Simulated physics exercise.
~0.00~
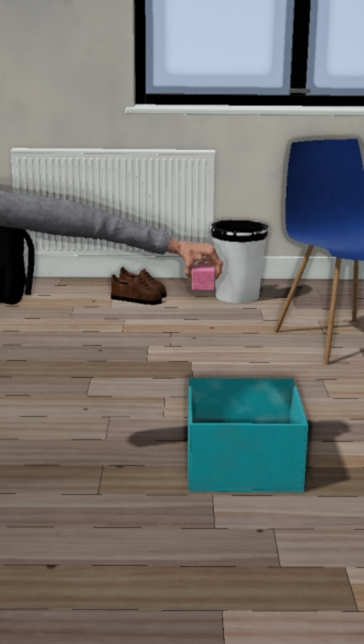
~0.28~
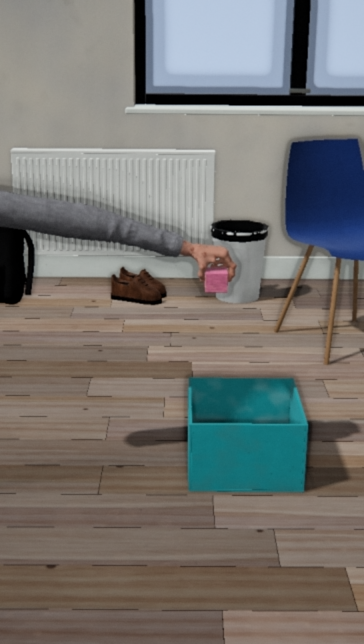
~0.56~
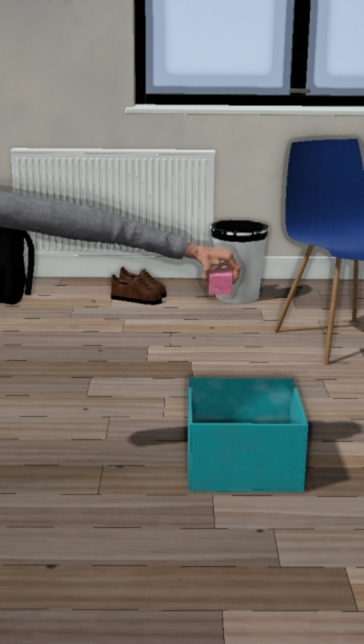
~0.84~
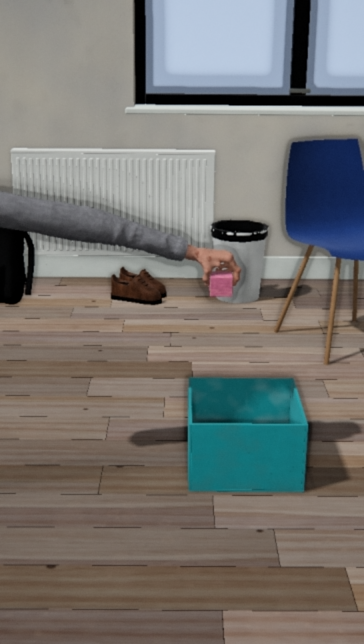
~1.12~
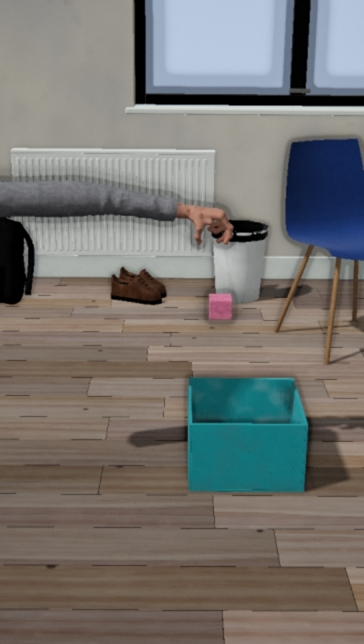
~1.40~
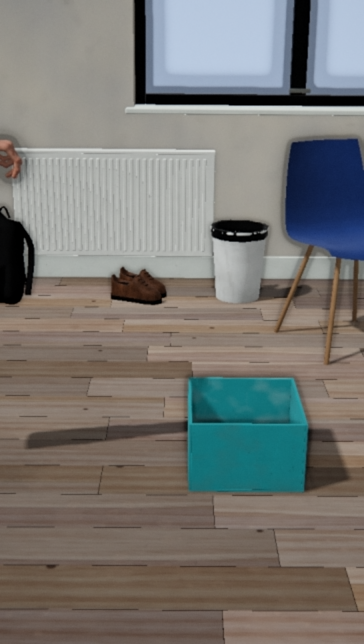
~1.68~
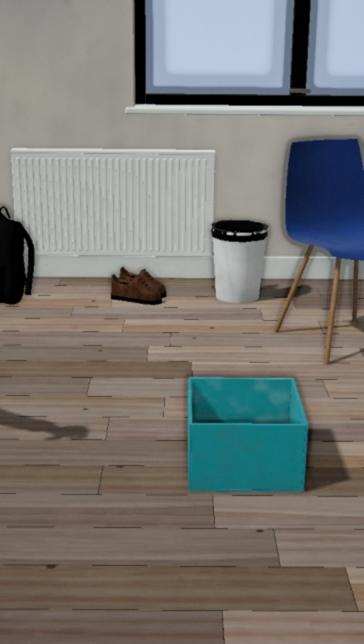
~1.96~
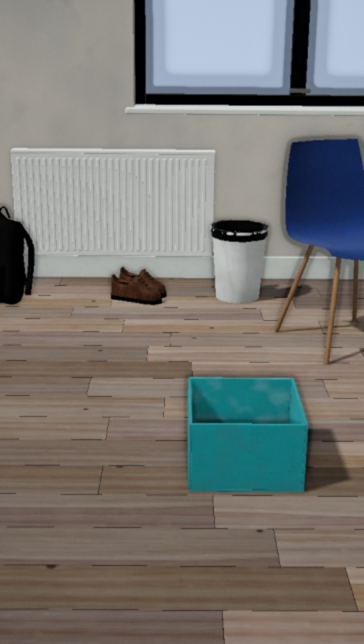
A pink block is released by a hand and drops into the teal box.
